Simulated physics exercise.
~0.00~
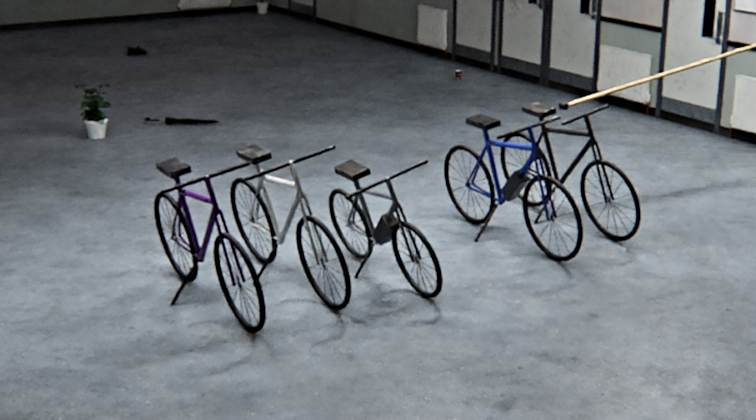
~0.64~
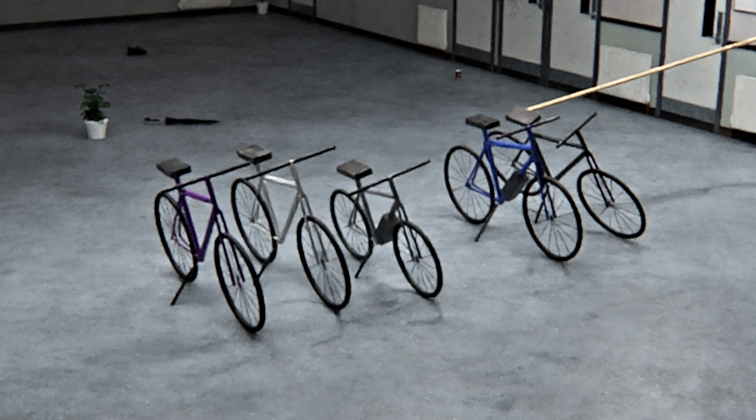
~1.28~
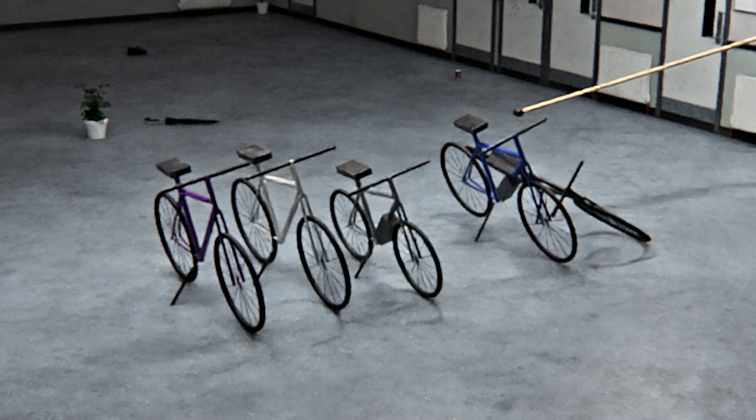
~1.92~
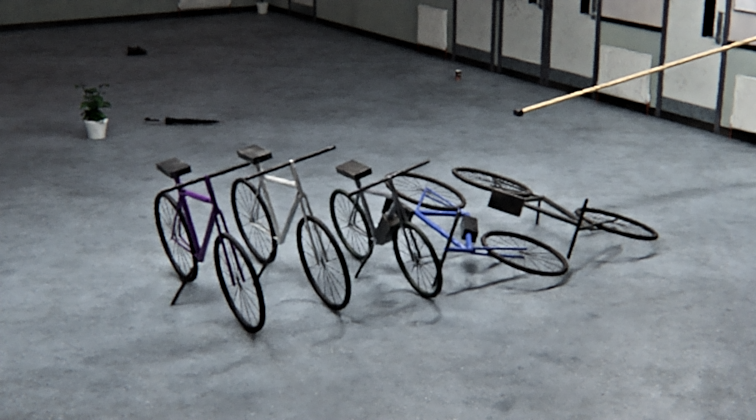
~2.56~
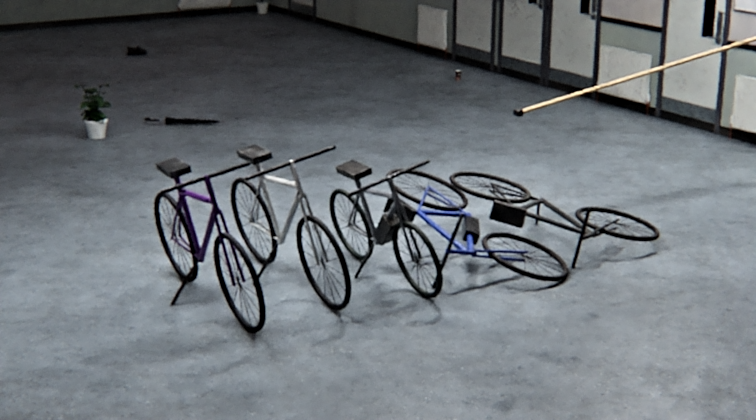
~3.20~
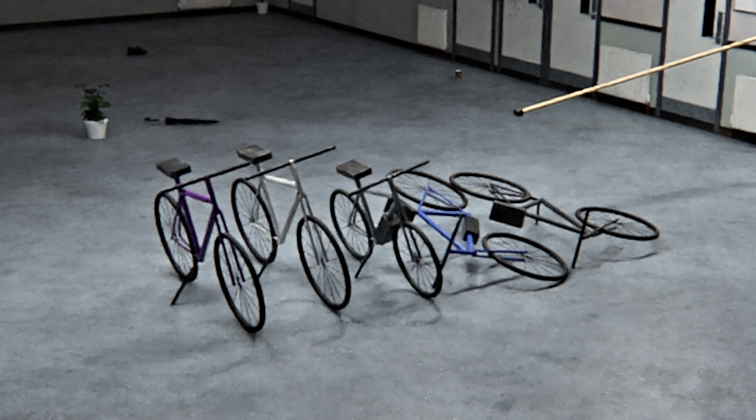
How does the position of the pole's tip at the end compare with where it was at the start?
The tip ends up a little further to the left than where it started, at about the same height in the view.
